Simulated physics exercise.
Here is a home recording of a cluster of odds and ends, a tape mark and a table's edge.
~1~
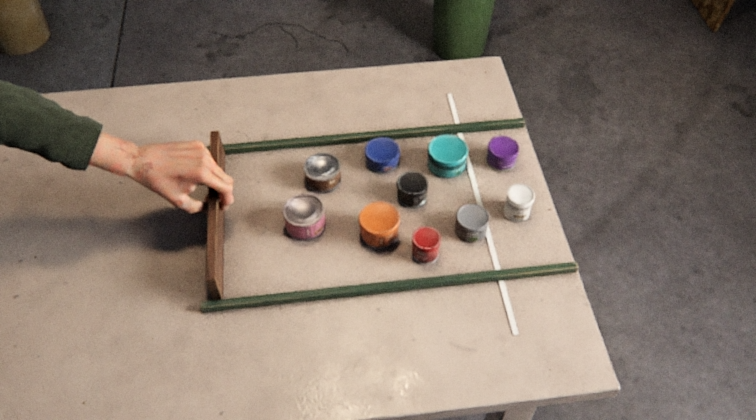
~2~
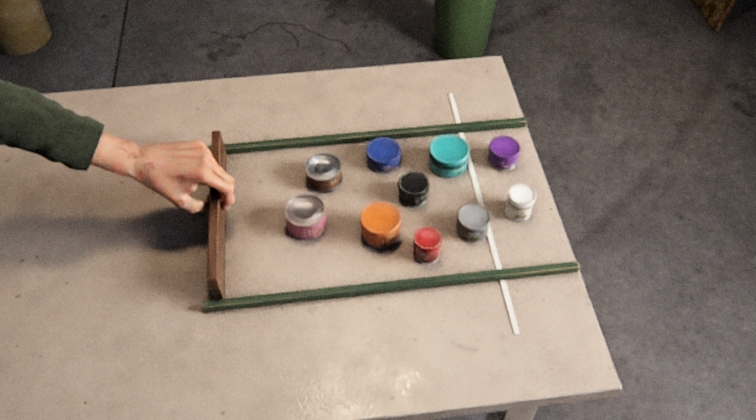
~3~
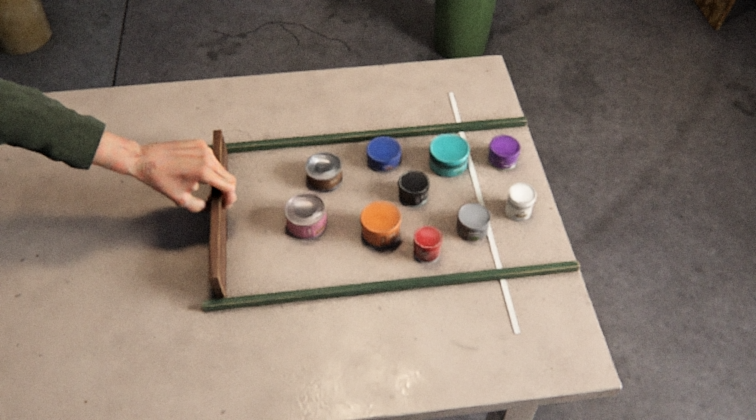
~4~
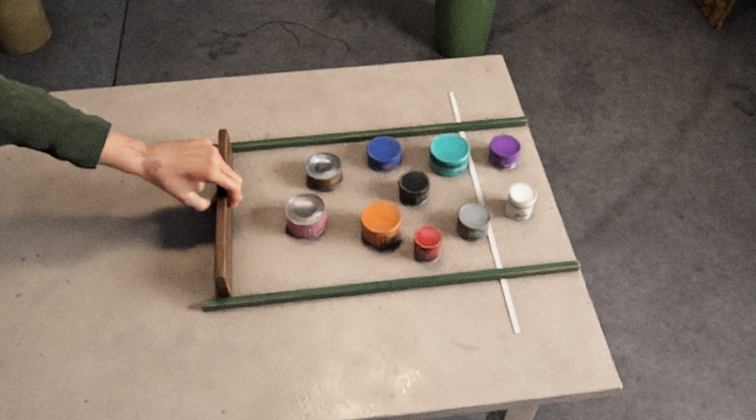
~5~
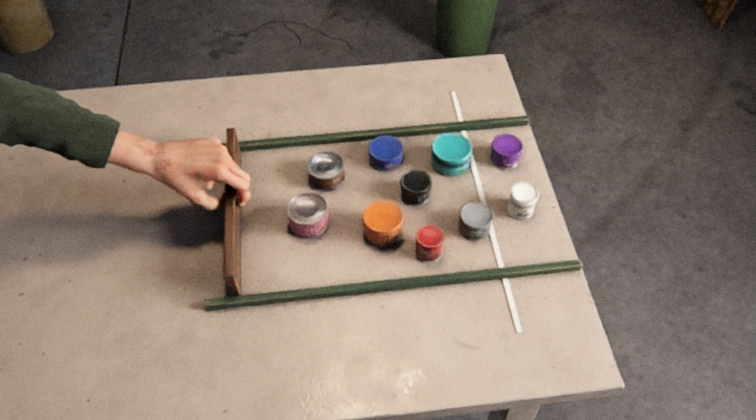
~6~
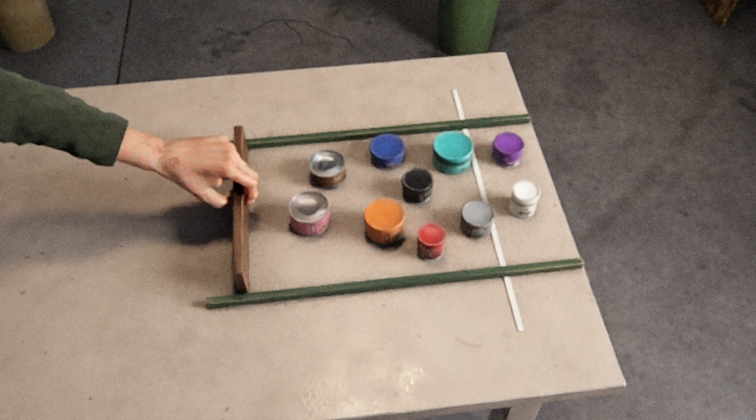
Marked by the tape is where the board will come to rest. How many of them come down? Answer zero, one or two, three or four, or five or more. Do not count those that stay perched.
One or two.
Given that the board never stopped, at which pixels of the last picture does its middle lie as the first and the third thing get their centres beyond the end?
About (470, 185) and about (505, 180).
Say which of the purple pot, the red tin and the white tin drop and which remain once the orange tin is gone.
Purple pot - gone; red tin - safe; white tin - safe.
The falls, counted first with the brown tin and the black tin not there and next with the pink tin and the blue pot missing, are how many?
The count is 0 in one try and 1 in the other, in that order.
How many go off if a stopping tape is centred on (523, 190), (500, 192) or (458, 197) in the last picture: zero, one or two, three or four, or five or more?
First five or more, next one to two, finally no fall at all.
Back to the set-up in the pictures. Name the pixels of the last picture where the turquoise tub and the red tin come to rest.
Final spots - turquoise tub (522, 142), red tin (515, 246).
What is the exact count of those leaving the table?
The number that fall is 1.
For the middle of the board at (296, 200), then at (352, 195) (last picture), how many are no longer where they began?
The counts are 1 and 4.
Soon after, none off yet; purple pot at rest near (508, 150); white tin at rest near (524, 200); grey tub at rest near (477, 219).
By the end, the number that fall off is one or two; fallen, purple pot.
